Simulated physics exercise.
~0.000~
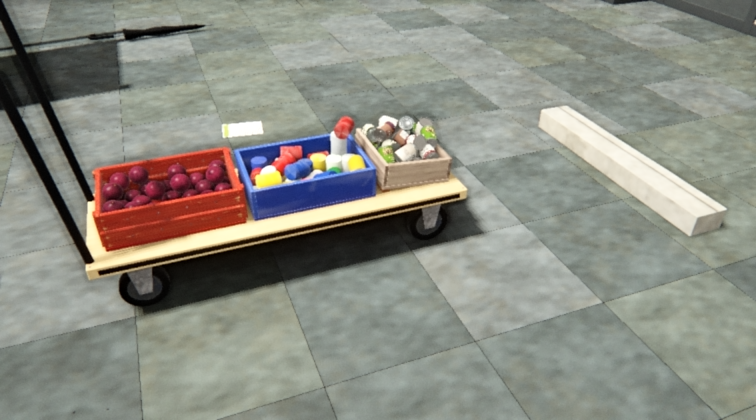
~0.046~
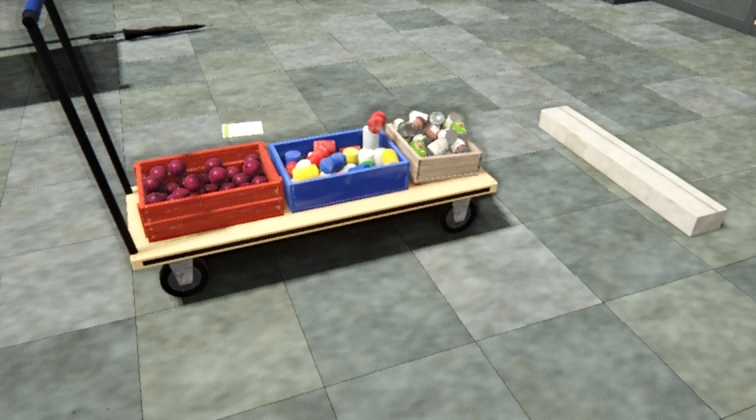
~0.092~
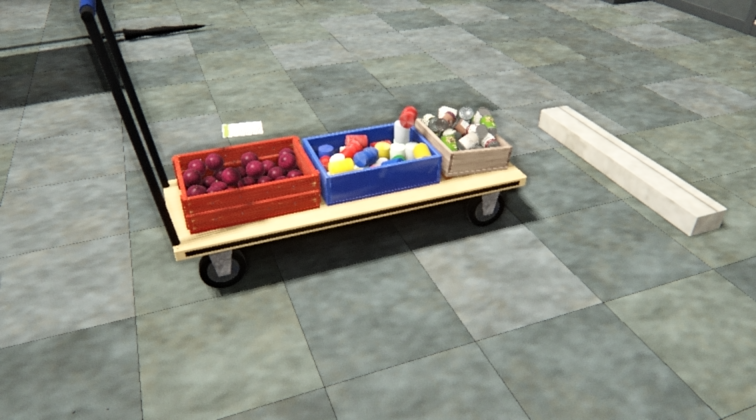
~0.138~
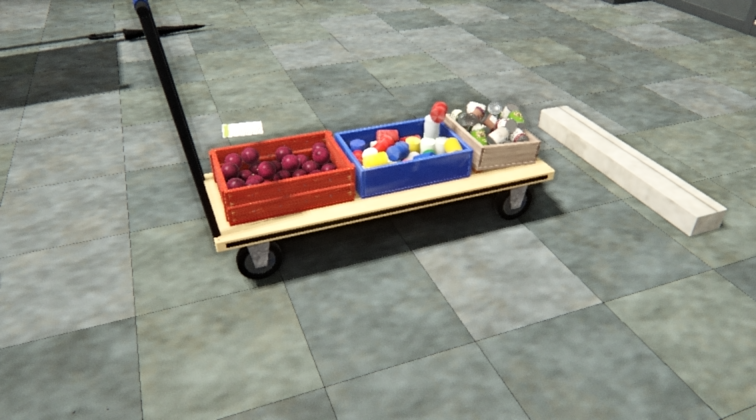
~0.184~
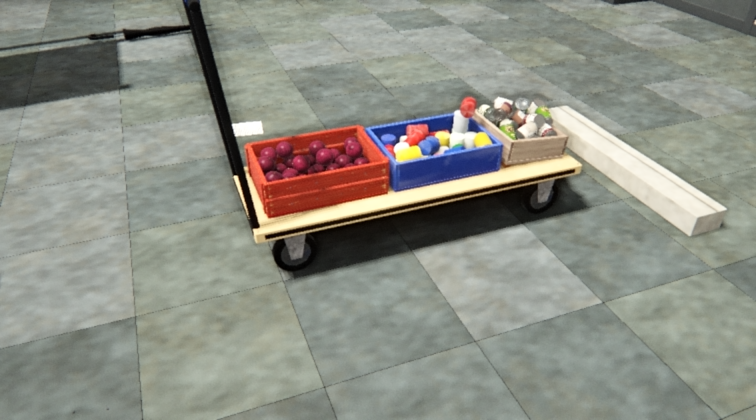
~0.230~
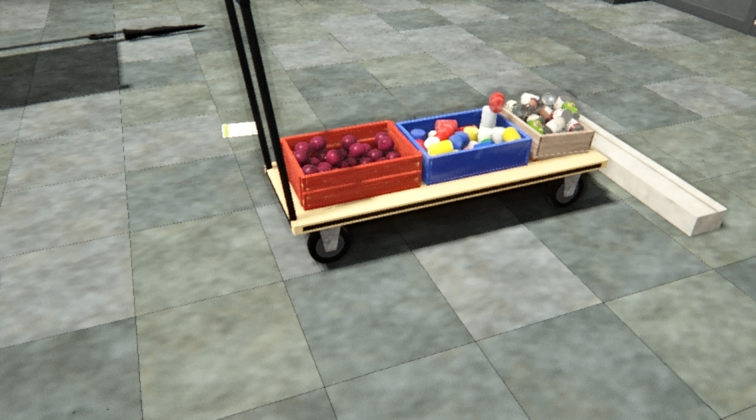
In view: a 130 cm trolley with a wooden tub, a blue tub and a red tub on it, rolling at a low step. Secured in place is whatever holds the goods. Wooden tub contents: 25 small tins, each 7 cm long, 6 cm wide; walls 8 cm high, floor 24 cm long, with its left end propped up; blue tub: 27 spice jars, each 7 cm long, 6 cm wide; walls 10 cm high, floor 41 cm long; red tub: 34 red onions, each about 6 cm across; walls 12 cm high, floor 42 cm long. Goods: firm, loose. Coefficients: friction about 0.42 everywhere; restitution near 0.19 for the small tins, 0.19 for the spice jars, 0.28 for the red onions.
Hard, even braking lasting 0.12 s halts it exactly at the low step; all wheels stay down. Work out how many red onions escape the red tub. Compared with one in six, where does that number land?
It lands below one in six.
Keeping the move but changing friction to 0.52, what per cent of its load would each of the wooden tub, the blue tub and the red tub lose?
In that setup wooden tub sheds 30 percent, blue tub sheds 0 percent, and red tub sheds 0 percent.
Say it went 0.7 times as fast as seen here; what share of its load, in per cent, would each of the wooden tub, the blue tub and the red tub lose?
In that case the wooden tub sheds 30 per cent, the blue tub 0 per cent and the red tub 0 per cent.
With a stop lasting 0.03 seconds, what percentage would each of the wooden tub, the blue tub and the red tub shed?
That way you'd get wooden tub at 40, blue tub at 10, and red tub at 10 percent.
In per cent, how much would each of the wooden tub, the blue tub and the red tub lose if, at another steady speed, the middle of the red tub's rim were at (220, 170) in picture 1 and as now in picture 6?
Result - wooden tub: 30 per cent; blue tub: 0 per cent; red tub: 0 per cent.
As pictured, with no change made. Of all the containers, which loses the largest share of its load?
That would be the wooden tub.
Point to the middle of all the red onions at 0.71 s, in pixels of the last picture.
In the last view, the centre sits near (420, 152).
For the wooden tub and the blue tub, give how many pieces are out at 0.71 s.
Roughly - wooden tub: 8; blue tub: 2.
After 0.26 s, braking starts.
After 0.36 s, the wooden tub is down by 2 of 25, the blue tub is down by 1 of 27 and the red tub has all 34.
After 0.48 s, the wooden tub is down by 8 of 25, the blue tub is down by 1 of 27 and the red tub has all 34.
After 0.71 s, the wooden tub is down by 8 of 25, the blue tub is down by 2 of 27 and the red tub has all 34.
Final count (at 1.22 s), the wooden tub is down by 8 of 25, the blue tub is down by 2 of 27 and the red tub has all 34. Asked share, 0 of 34, 0 per cent.
